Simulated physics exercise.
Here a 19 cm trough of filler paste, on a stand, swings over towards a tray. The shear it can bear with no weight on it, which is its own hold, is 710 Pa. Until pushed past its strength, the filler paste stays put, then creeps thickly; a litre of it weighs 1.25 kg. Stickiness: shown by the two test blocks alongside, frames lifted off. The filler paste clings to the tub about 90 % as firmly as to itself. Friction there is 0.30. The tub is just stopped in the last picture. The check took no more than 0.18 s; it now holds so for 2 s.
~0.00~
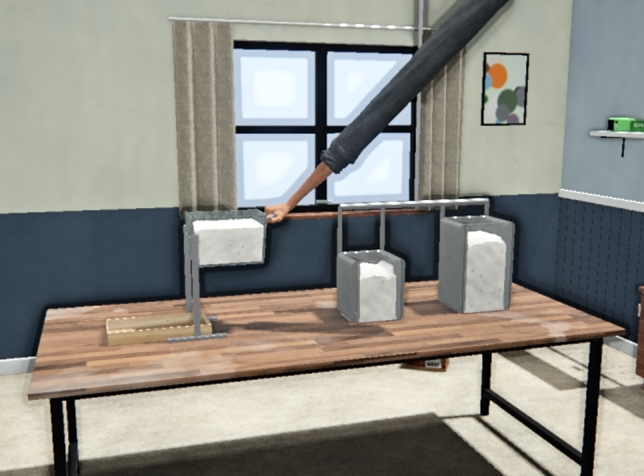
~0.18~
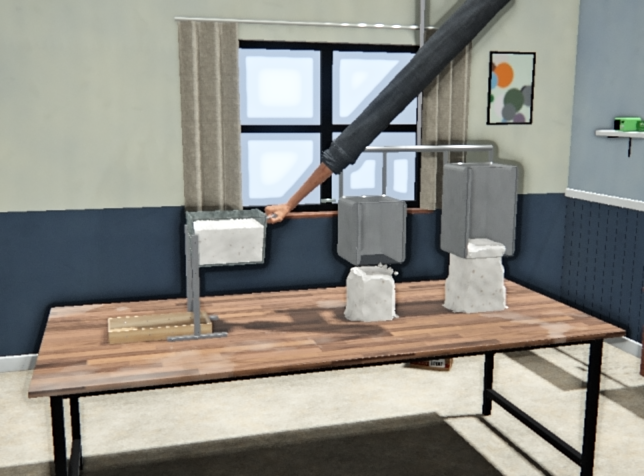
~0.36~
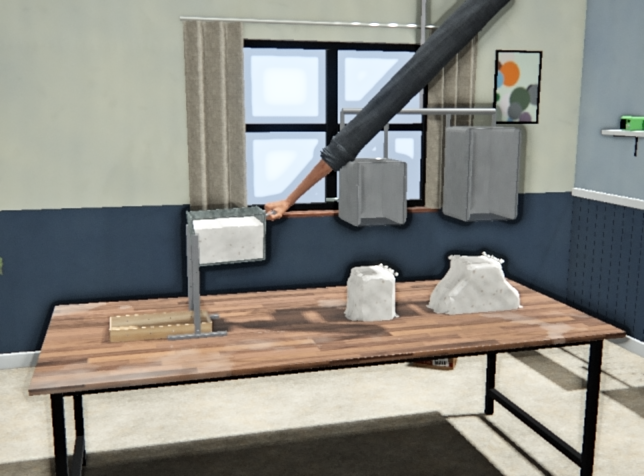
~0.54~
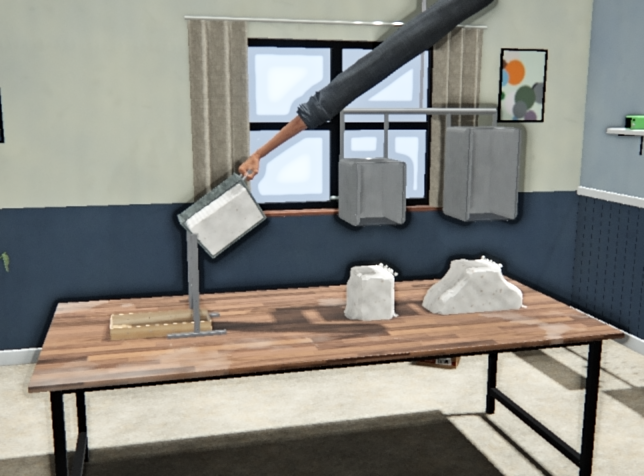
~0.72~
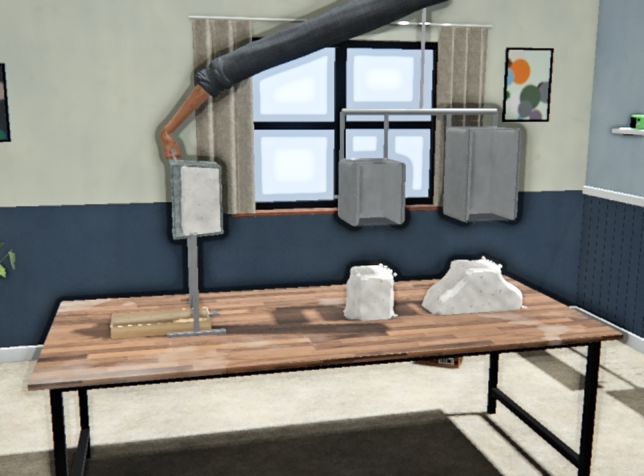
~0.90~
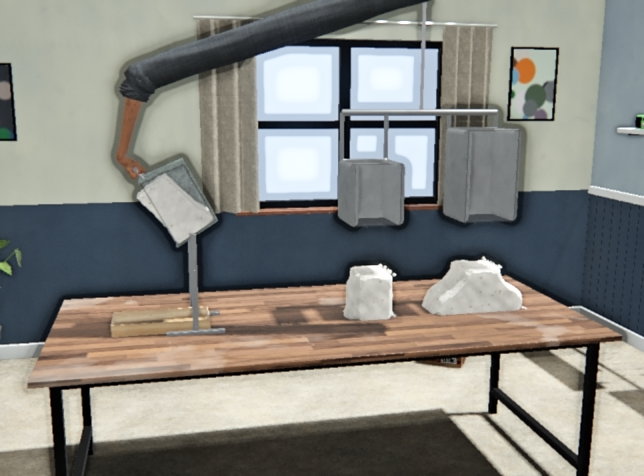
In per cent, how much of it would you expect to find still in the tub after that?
I would expect close to 0 per cent.
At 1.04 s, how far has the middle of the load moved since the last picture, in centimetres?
It has moved close to 16 cm.
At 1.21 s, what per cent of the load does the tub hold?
Roughly 0 per cent.
After 1.04 s, the tub is at 118 degrees and holds 23 %.
After 1.21 s, the tub is at 118 degrees and holds 0 %.
After 1.38 s, the tub is at 118 degrees and holds 0 %.
After 1.55 s, the tub is at 118 degrees and holds 0 %.
After 2.90 s, at the end, the tub is at 118 degrees and holds 0 %.
